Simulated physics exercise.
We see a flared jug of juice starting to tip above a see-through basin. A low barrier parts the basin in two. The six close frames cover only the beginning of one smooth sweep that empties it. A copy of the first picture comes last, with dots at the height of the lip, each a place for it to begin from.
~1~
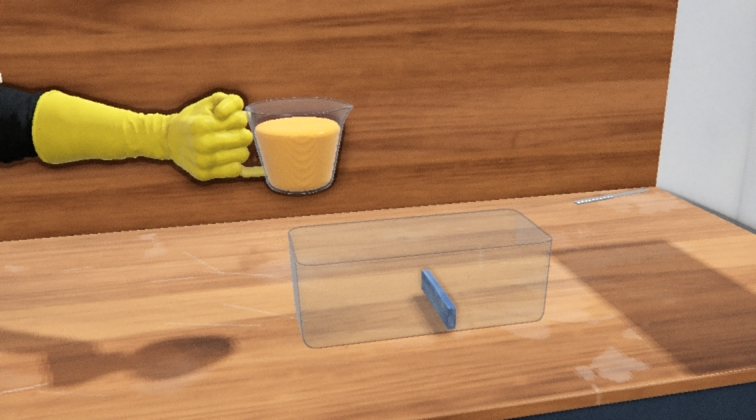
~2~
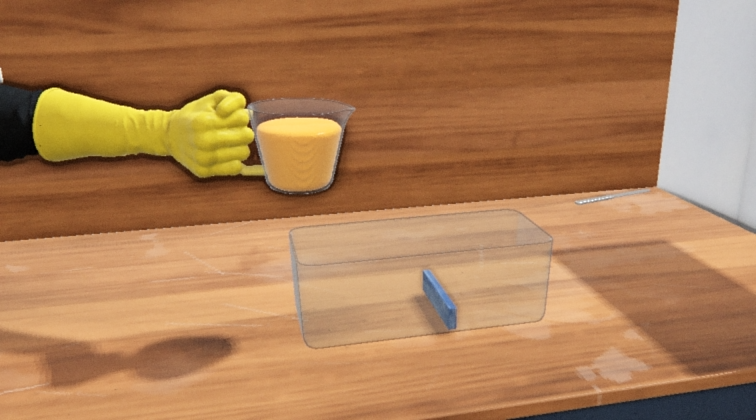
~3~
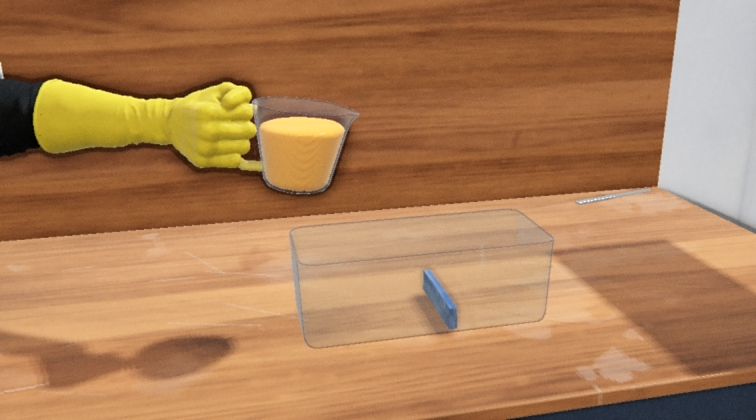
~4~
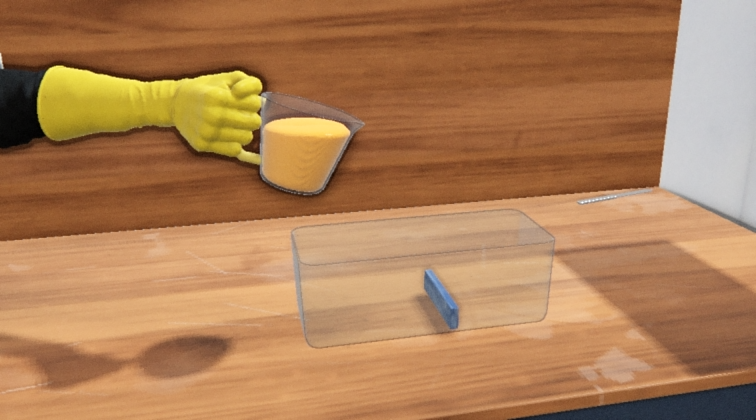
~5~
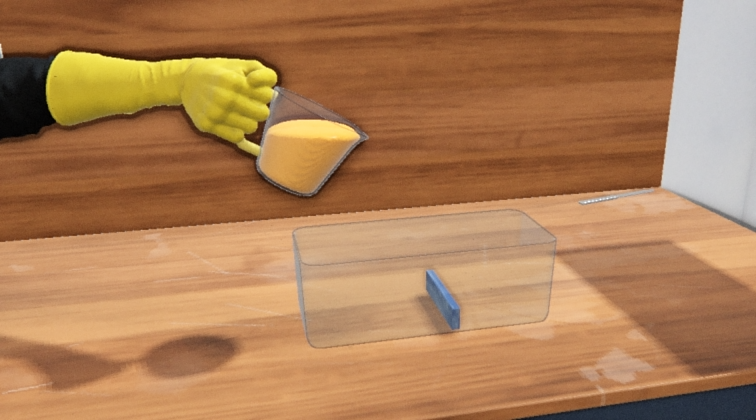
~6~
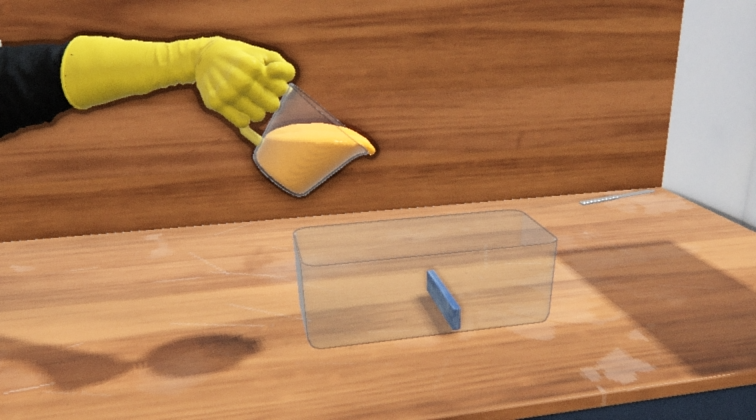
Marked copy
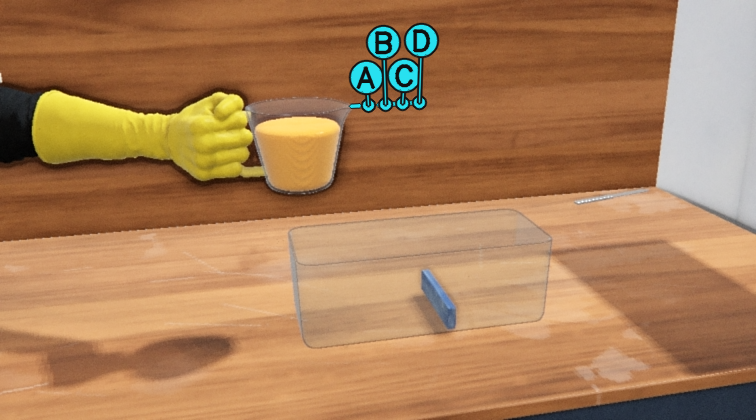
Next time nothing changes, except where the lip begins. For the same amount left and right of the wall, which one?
C.
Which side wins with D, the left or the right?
The right one.
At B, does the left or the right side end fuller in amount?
The left side.
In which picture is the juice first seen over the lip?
Picture 6.
On the marked copy, A at (368, 105); B at (385, 104); C at (402, 103); D at (419, 102).
Choosing A, about 83 % ends left of the wall and 11 % right of it; 6 % is lost outside.
Choosing B, about 77 % ends left of the wall and 21 % right of it.
Choosing C, about 46 % ends left of the wall and 53 % right of it.
Choosing D, about 14 % ends left of the wall and 85 % right of it.
